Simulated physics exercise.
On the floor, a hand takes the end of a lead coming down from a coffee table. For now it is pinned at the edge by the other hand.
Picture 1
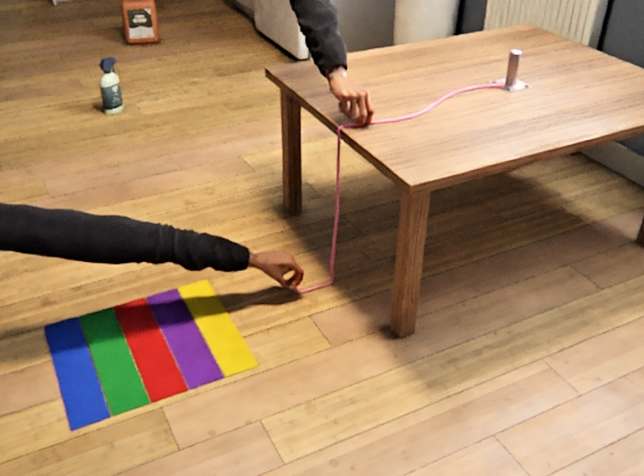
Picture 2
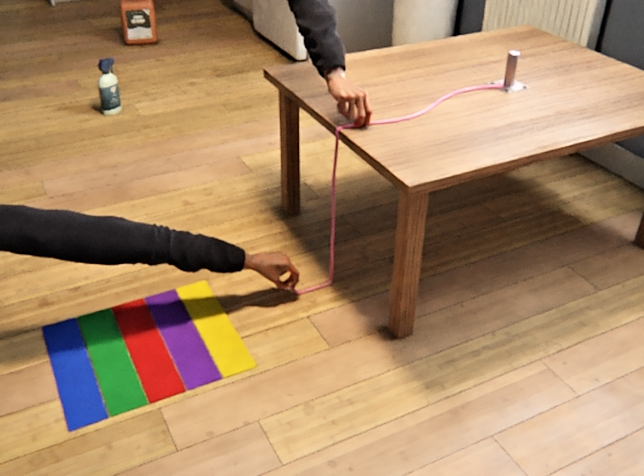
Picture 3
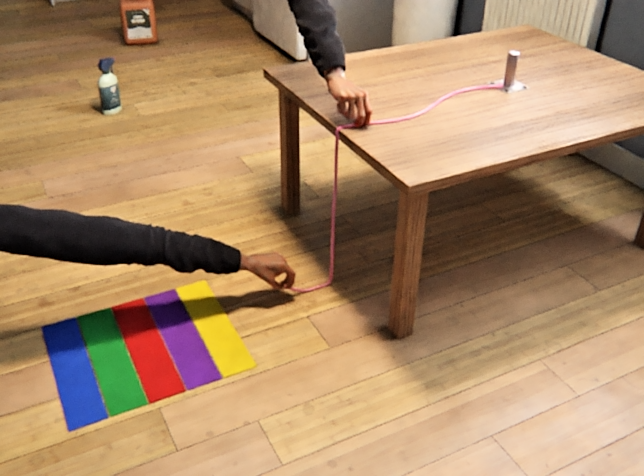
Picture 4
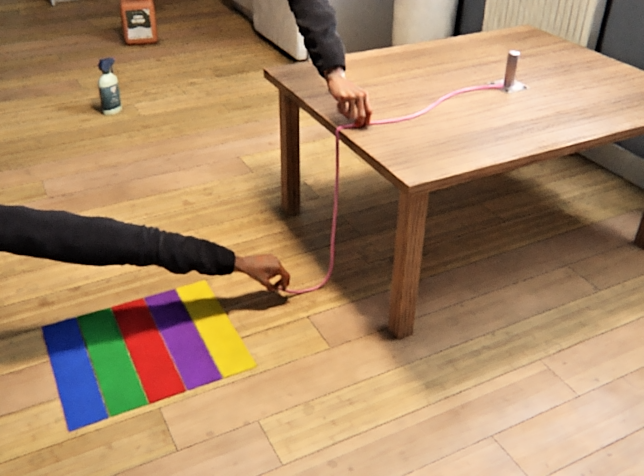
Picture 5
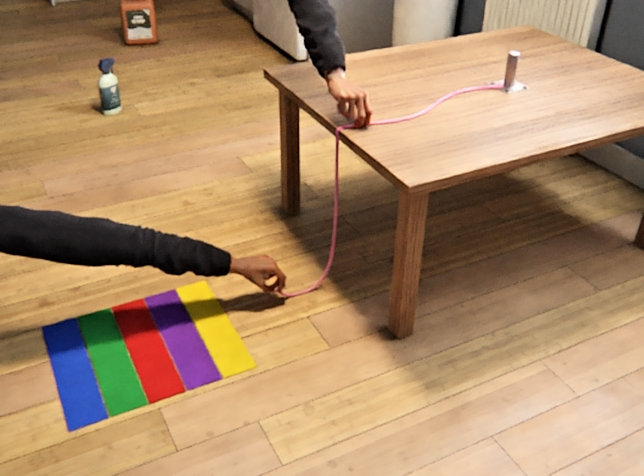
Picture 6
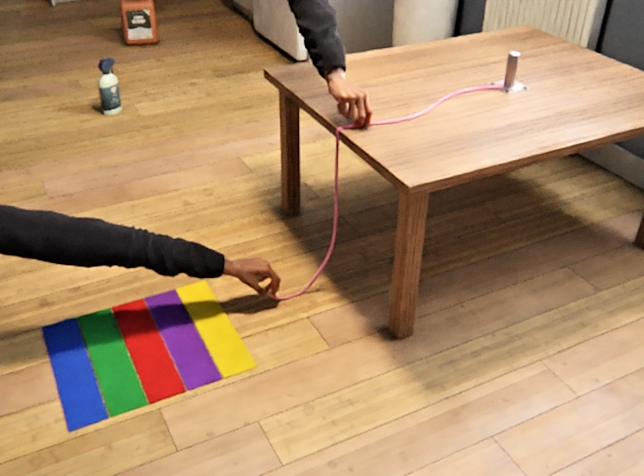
A hand near the floor draws the end of a pink lead slightly left, toward a mat of coloured stripes, and the hanging section slants a little, while another hand pins the lead at the wooden table's edge.
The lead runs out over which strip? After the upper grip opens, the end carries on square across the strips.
The purple one.
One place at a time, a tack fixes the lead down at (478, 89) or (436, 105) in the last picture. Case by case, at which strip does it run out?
You'd see purple the first time and purple the second.
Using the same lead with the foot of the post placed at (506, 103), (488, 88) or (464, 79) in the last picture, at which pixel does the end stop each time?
Going through the tries, you get (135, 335), then (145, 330), then (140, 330).
Early on, end near (238, 302); short of the strips.
Midway, end near (199, 314); over yellow.
At the end of the slack, end near (176, 321); over purple. Over purple.
